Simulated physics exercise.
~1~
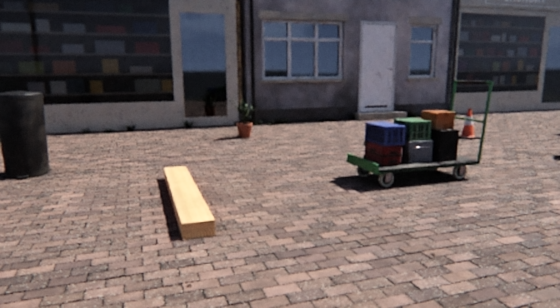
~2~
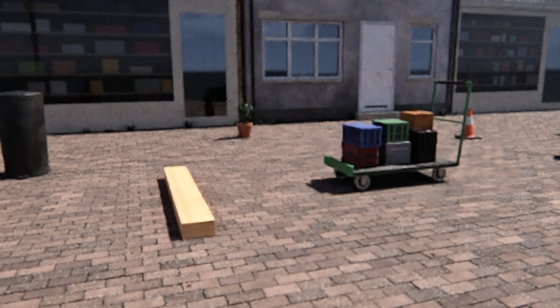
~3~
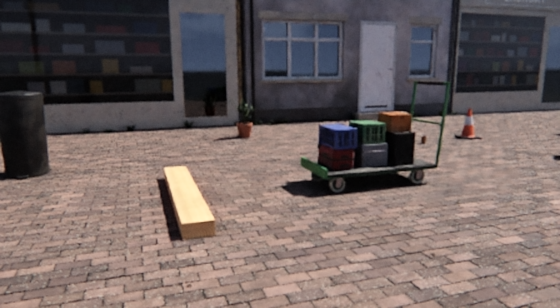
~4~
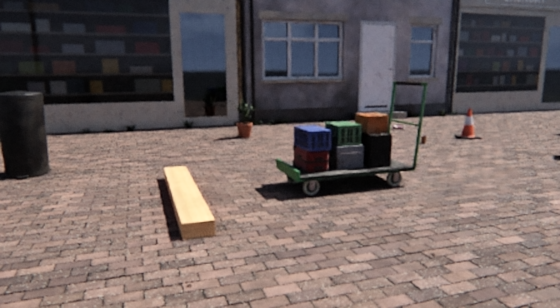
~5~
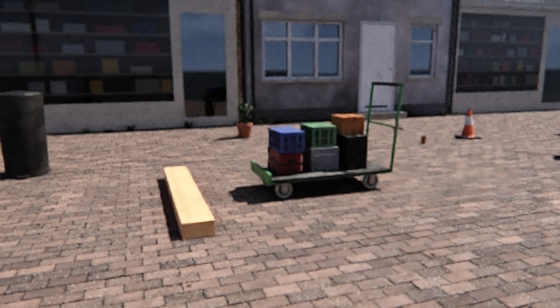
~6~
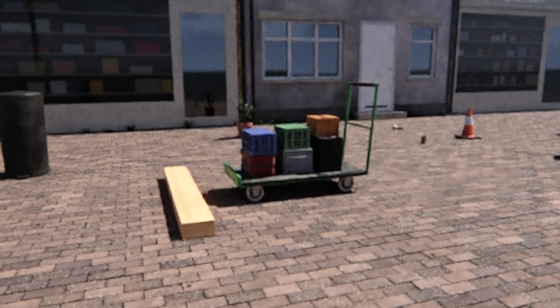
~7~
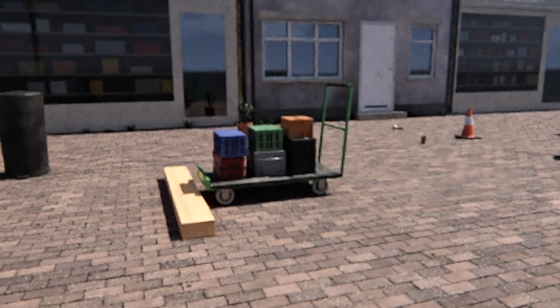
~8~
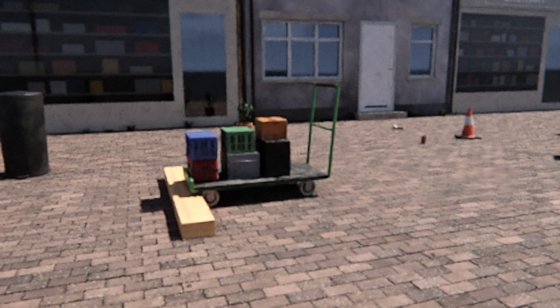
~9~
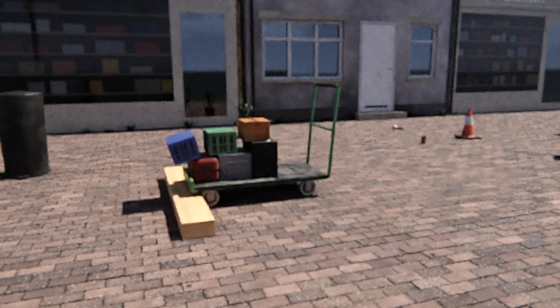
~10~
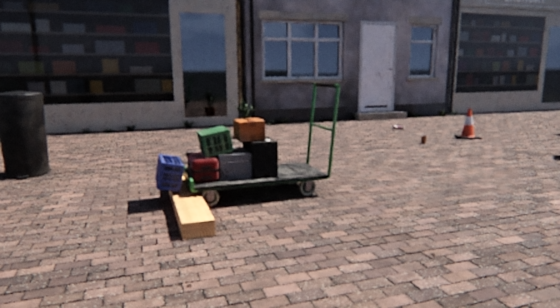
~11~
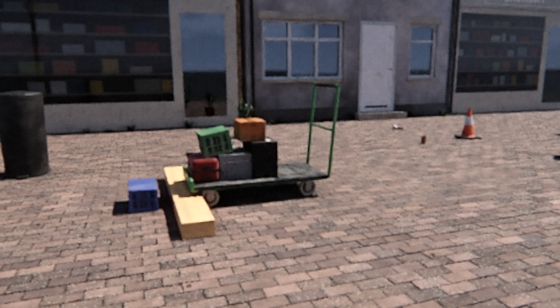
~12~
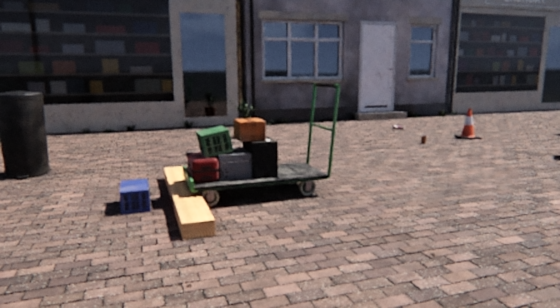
A loaded trolley rolls left, stops at a kerb, and its blue crate tumbles over onto the paving.
